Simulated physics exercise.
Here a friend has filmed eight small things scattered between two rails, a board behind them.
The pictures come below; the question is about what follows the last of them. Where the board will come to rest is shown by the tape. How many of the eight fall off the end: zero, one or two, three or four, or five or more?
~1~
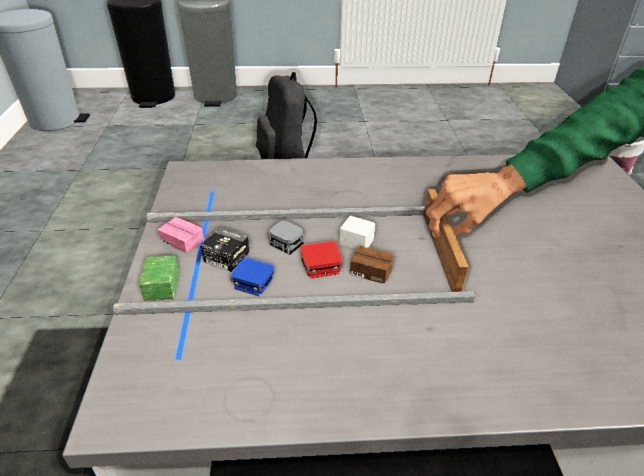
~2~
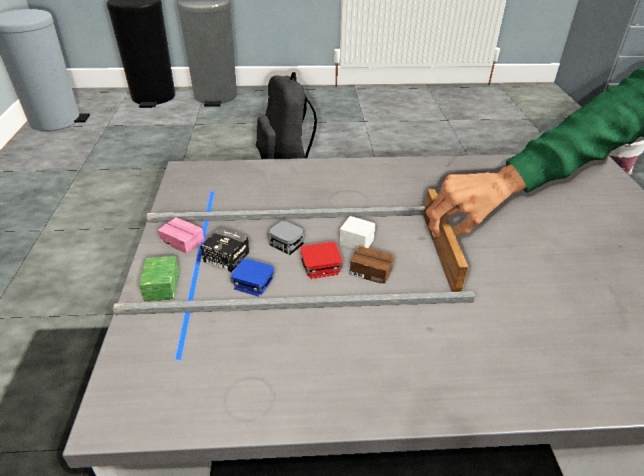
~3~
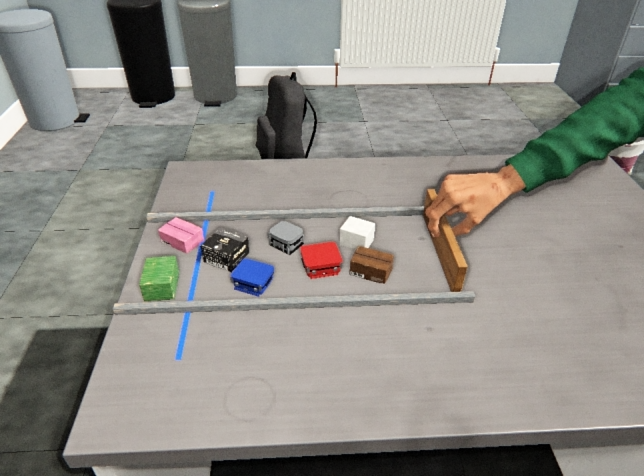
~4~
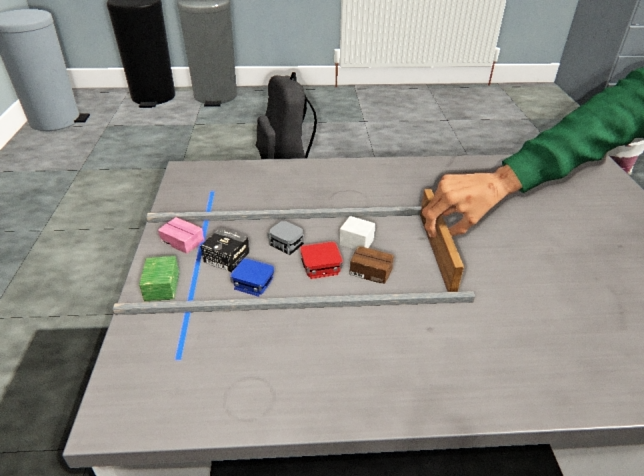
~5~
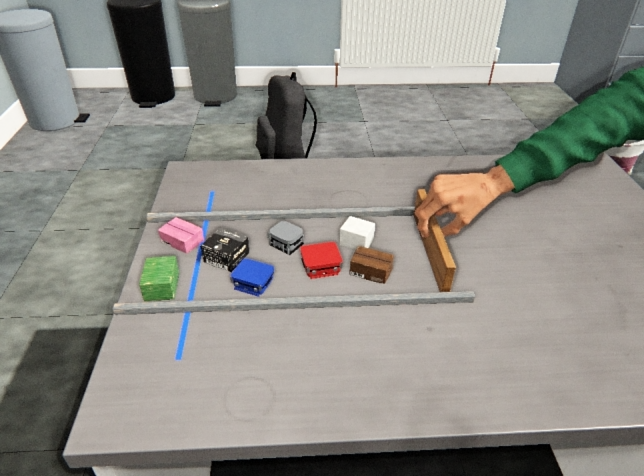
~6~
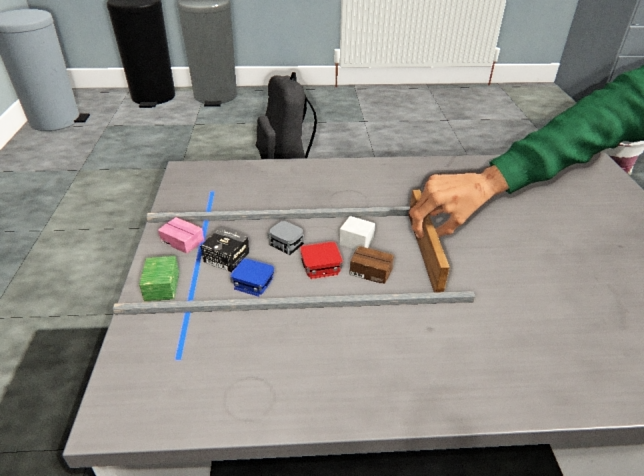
Once the push stops, one or two will be gone from the table.
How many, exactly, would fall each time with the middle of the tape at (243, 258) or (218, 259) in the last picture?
Try by try, 0 and 0.
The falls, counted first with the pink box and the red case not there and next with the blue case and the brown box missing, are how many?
The counts: 1 and 1.
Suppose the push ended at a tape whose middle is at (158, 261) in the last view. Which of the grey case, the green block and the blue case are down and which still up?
Grey case remains, green block drops, blue case drops.
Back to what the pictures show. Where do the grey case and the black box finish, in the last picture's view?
The grey case at (190, 226), the black box at (142, 248).
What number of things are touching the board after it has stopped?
It's 4 of them.
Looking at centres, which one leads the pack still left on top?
The pink box finishes closest.
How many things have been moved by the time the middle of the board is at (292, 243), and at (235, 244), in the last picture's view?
At that stage 6; at the next, 8.
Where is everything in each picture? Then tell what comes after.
The first picture shows green block (160, 278); pink box (181, 235); black box (226, 249); board (443, 238); tape (199, 259).
The second picture shows pink box (181, 235); red case (321, 261).
The third picture shows black box (226, 249); brown box (372, 265).
The fourth picture shows green block (160, 278); grey case (286, 238).
The fifth picture shows pink box (181, 235); board (432, 238).
The sixth picture shows green block (160, 278); pink box (181, 235); black box (226, 249); board (427, 239); tape (199, 259).
Early on, none off yet; green block at rest near (160, 278); pink box at rest near (181, 235); black box at rest near (226, 249).
Finally, the number that fall off is one or two; lost, green block.
